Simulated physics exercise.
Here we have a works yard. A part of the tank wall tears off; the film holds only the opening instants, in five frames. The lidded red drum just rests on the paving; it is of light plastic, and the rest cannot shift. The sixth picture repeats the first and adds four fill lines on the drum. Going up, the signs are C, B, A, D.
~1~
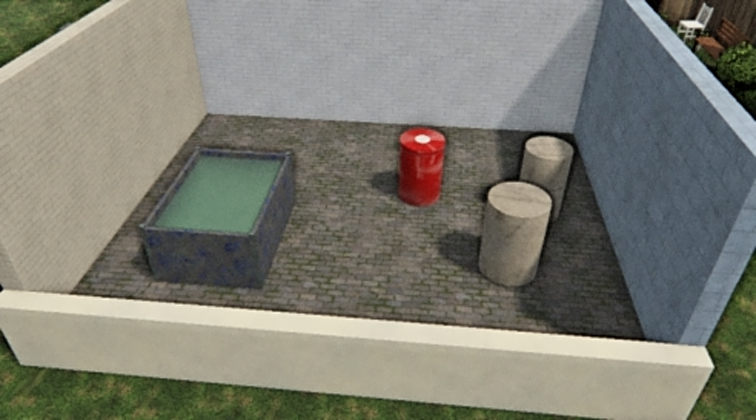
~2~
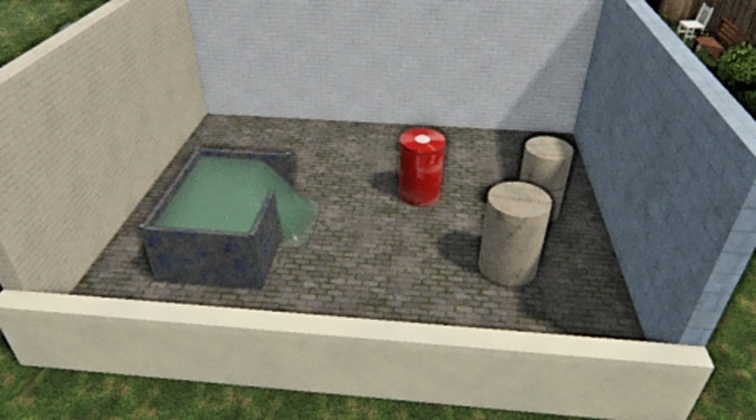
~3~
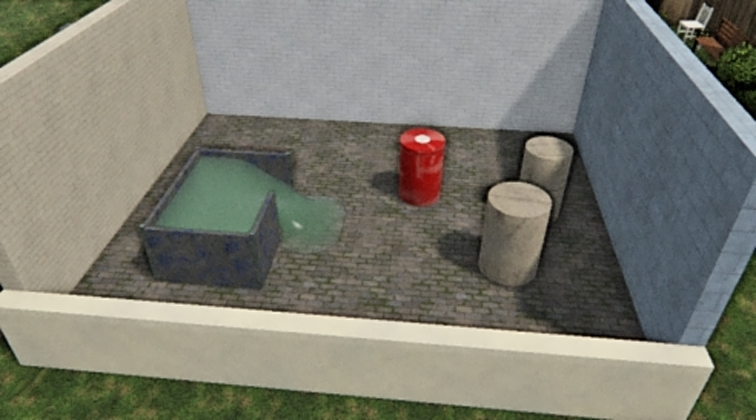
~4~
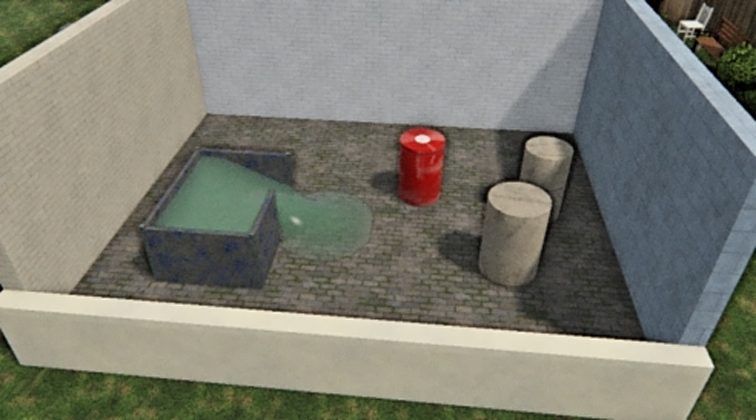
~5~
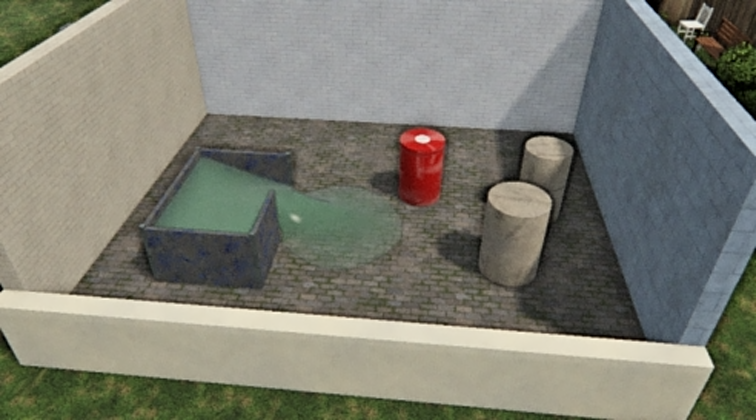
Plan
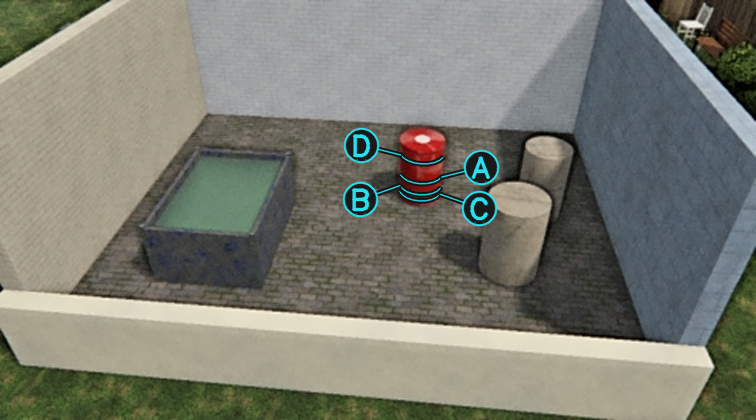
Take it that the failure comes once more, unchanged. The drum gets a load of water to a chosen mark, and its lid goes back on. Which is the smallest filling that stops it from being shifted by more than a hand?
A will do.
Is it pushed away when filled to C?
Yes, it does.
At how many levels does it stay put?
Two of them.
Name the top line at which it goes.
Here it is line B.
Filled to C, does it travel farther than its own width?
Yes.
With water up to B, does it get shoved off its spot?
Yes, it does.
On the marked copy, A at (420, 183); B at (419, 194); C at (419, 200); D at (421, 163); from the bottom up C, B, A, D.
Choosing A, it does not move.
Choosing B, it is pushed about its own width away.
Choosing C, it is pushed about 3 times its own width away.
Choosing D, it does not move.
